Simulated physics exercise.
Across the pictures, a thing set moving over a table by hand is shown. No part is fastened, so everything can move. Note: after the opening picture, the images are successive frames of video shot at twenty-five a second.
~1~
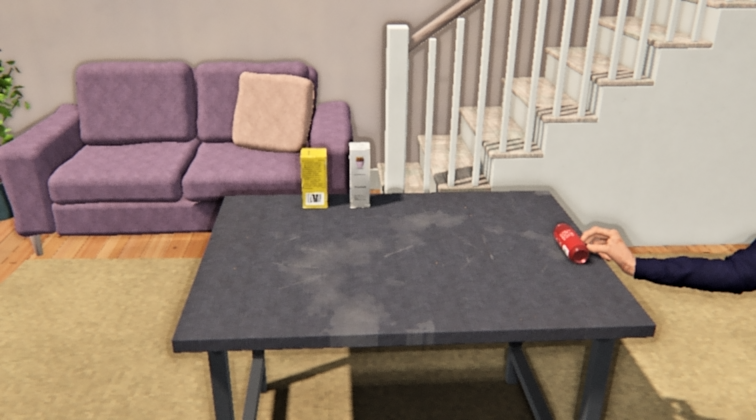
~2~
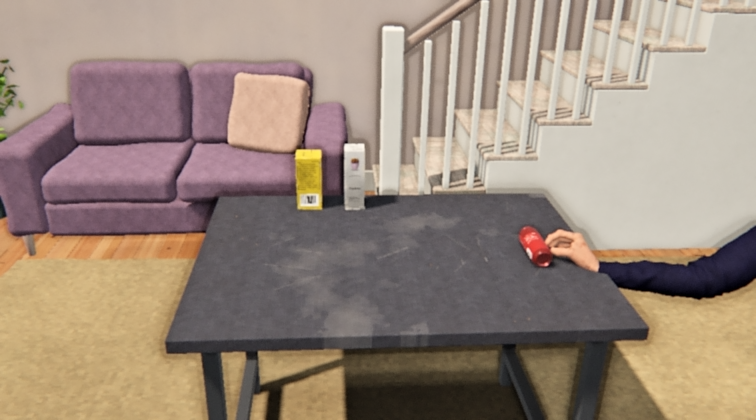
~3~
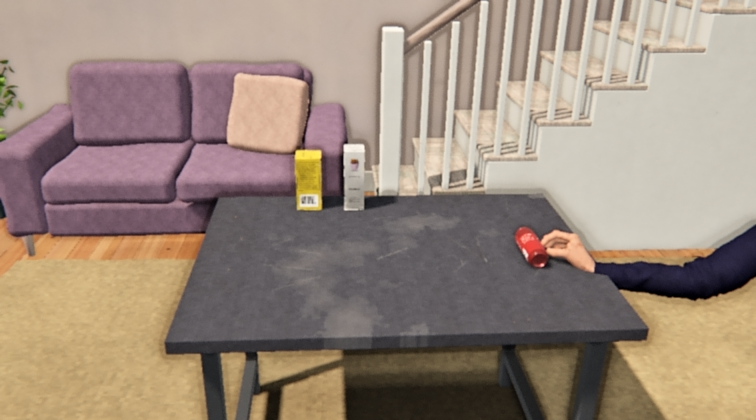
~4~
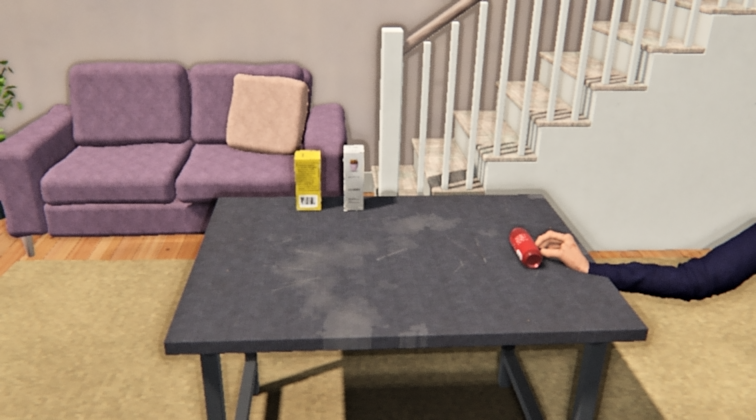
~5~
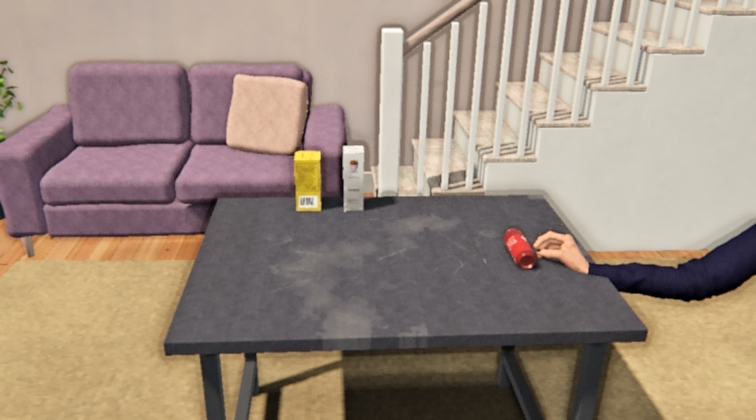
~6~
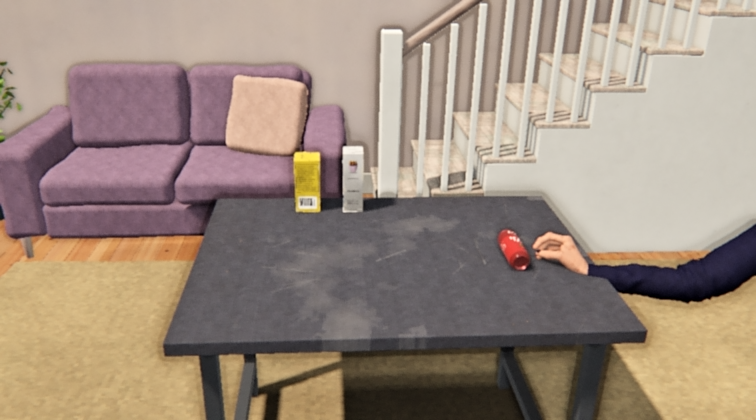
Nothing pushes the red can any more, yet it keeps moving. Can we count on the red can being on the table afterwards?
My guess is that it does not leave the table.
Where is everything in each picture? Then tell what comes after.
The first frame shows under the hand; red can (571, 243).
The second frame shows under the hand; red can (535, 246).
The third frame shows under the hand; red can (531, 247).
The fourth frame shows red can (525, 248).
The fifth frame shows red can (520, 248) moved a little.
The sixth frame shows red can (513, 249) moved a little.
Then, 0.10 s later than the last frame, red can moved about its own width near (501, 250).
Then, 0.20 s later than the last frame, red can moved well along near (491, 250).
Then, 0.30 s later than the last frame, red can moved well along near (483, 250).
Then, 0.50 s later than the last frame, red can moved well along near (474, 250).
When it is over, moved from the start, red can. End places, in pixels of the last picture, red can near (472, 250).
